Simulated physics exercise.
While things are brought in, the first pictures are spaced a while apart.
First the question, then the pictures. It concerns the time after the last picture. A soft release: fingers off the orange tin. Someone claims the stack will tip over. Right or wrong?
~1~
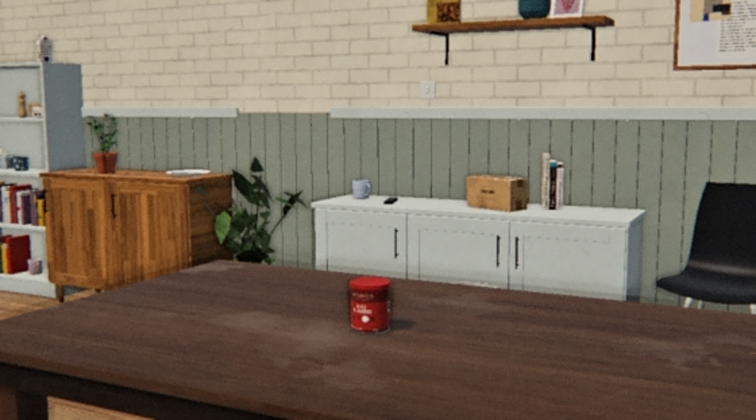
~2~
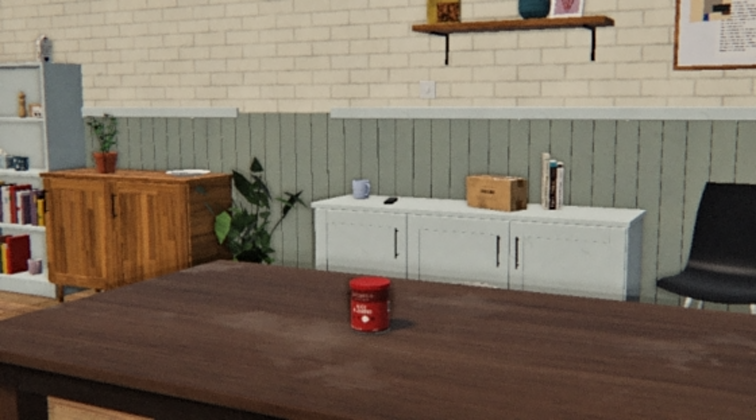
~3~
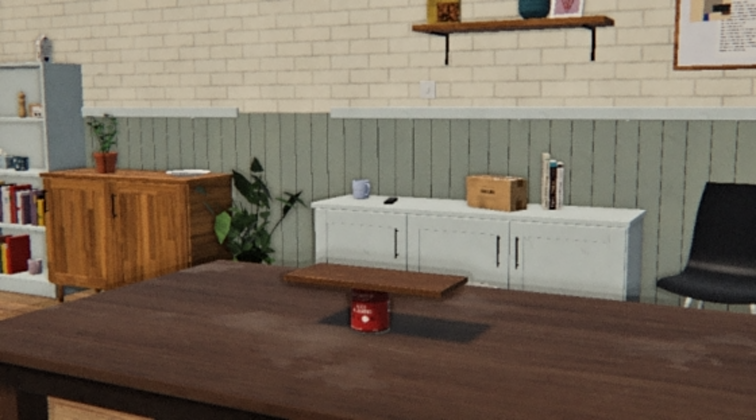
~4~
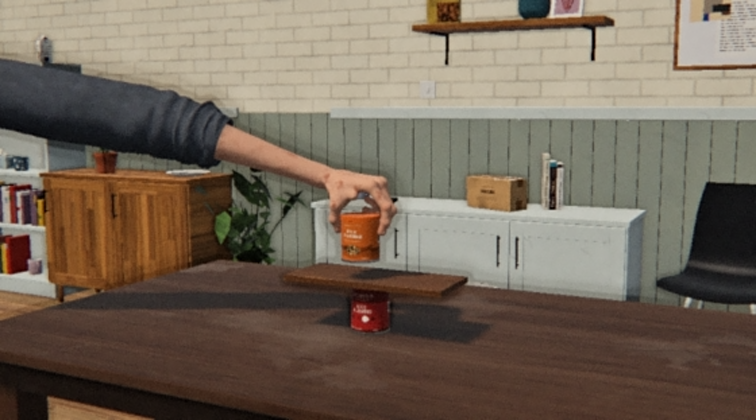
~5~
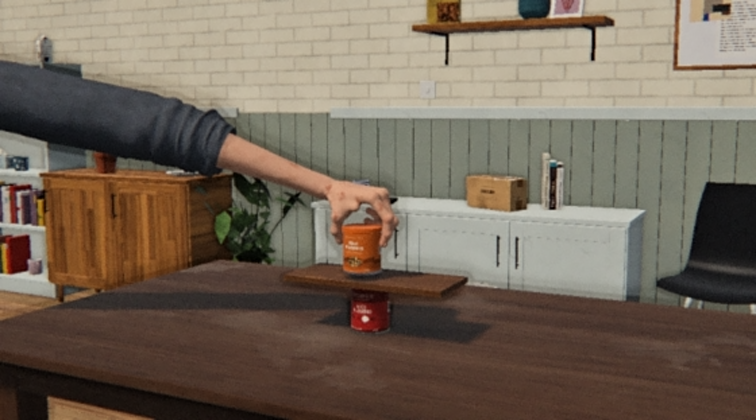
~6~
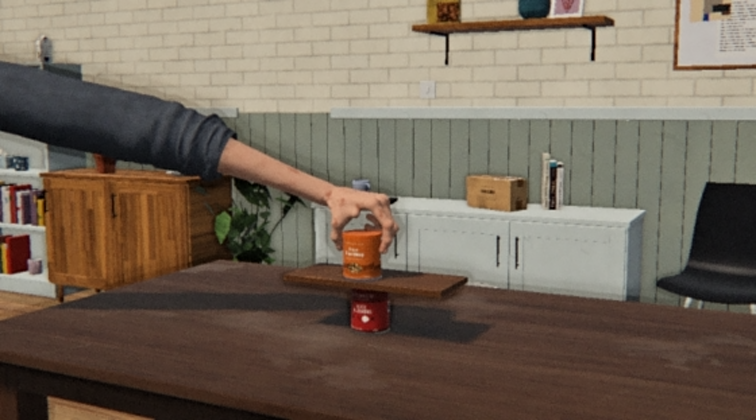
Wrong, it stays upright.
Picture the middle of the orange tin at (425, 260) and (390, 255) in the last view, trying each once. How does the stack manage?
First case: It collapses; second case: It remains standing.
Then, 0.20 s later than the last frame, all is still.
Then, 0.40 s later than the last frame, orange tin resting near (363, 256).
When it is over, all 3 as before. End places, in pixels of the last picture, orange tin near (363, 256). The stack keeps its balance.
